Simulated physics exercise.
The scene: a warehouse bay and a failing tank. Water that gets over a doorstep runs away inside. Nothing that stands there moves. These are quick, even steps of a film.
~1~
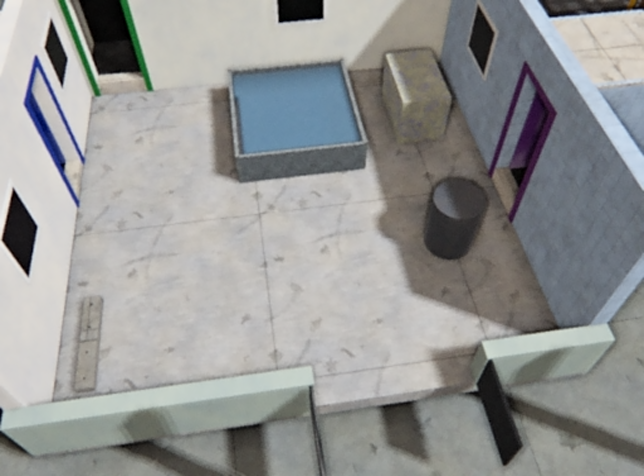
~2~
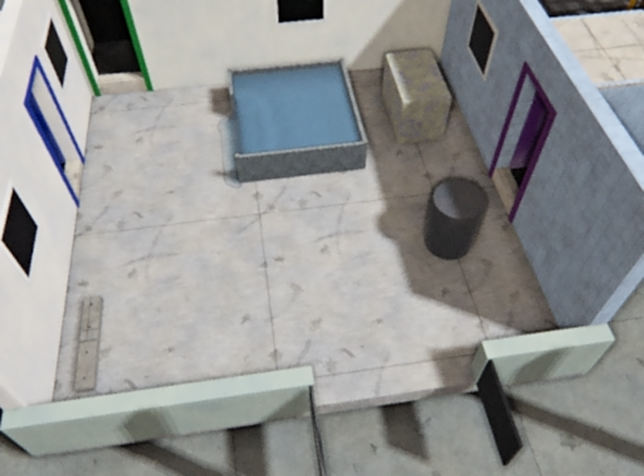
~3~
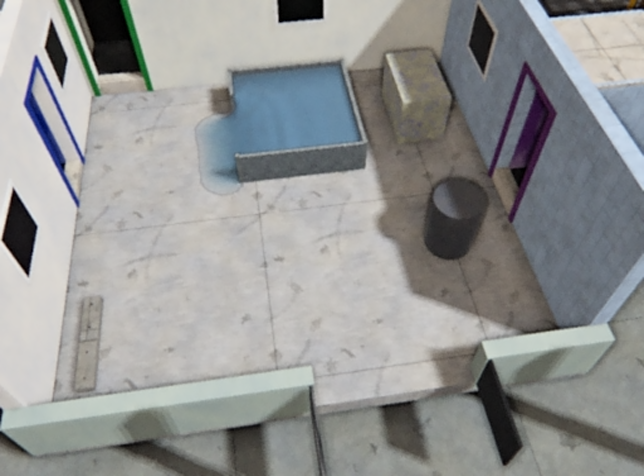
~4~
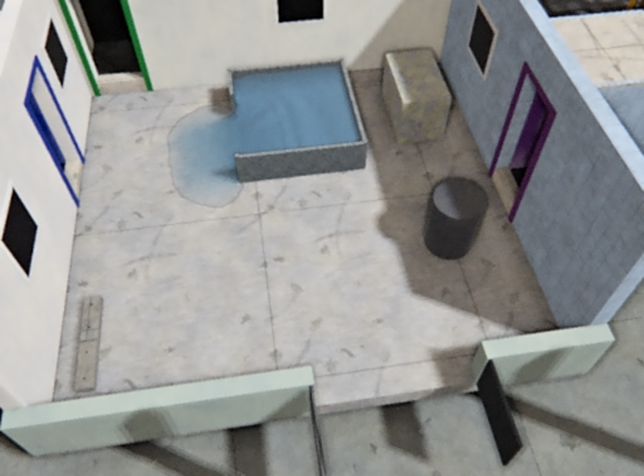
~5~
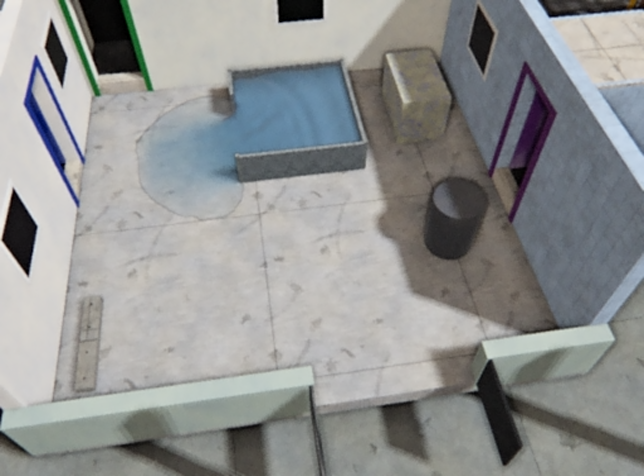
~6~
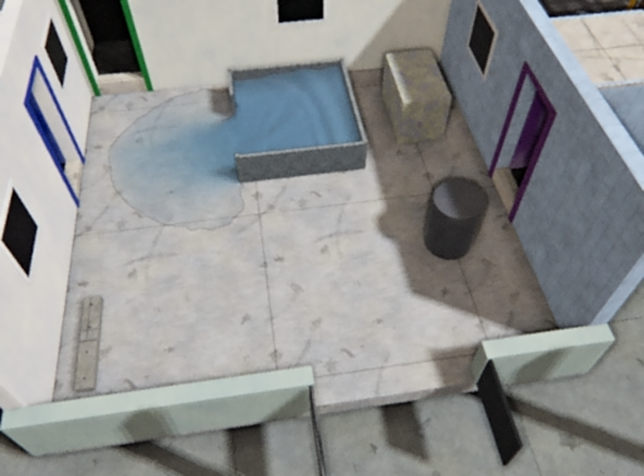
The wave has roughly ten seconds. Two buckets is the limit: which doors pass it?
The green door admits no more than that; the blue door lets in a lot; the purple door admits no more than that.
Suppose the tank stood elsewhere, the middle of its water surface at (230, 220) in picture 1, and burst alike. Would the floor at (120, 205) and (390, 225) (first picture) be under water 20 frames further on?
In turn: Under water, clear.
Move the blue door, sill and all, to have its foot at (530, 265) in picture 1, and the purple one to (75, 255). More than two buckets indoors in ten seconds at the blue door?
My reading: The blue one takes less.
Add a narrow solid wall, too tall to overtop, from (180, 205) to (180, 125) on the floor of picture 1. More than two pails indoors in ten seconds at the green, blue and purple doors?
One by one: Green door lets less in; blue door takes less; purple door takes less.
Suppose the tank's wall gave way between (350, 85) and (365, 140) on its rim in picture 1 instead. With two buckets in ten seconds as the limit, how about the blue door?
Blue door stays under.
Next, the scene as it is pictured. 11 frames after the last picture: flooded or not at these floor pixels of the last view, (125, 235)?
There: Under water.
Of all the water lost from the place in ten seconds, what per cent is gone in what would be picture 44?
Some 70 per cent.
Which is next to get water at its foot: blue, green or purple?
That is the one in blue.
A moment on, water covers 25 % of the floor; the green door wet at the sill, nothing in, the blue door under two buckets in, the purple door not reached.
Next, water covers 25 % of the floor; the green door wet at the sill, nothing in, the blue door far over two buckets in, the purple door not reached.
Then, water covers 35 % of the floor; the green door wet at the sill, nothing in, the blue door far over two buckets in, the purple door not reached.
Later, water covers 65 % of the floor; the green door wet at the sill, nothing in, the blue door far over two buckets in, the purple door not reached.
In the end, water covers 90 % of the floor; the green door wet at the sill, nothing in, the blue door far over two buckets in, the purple door wet at the sill, nothing in.
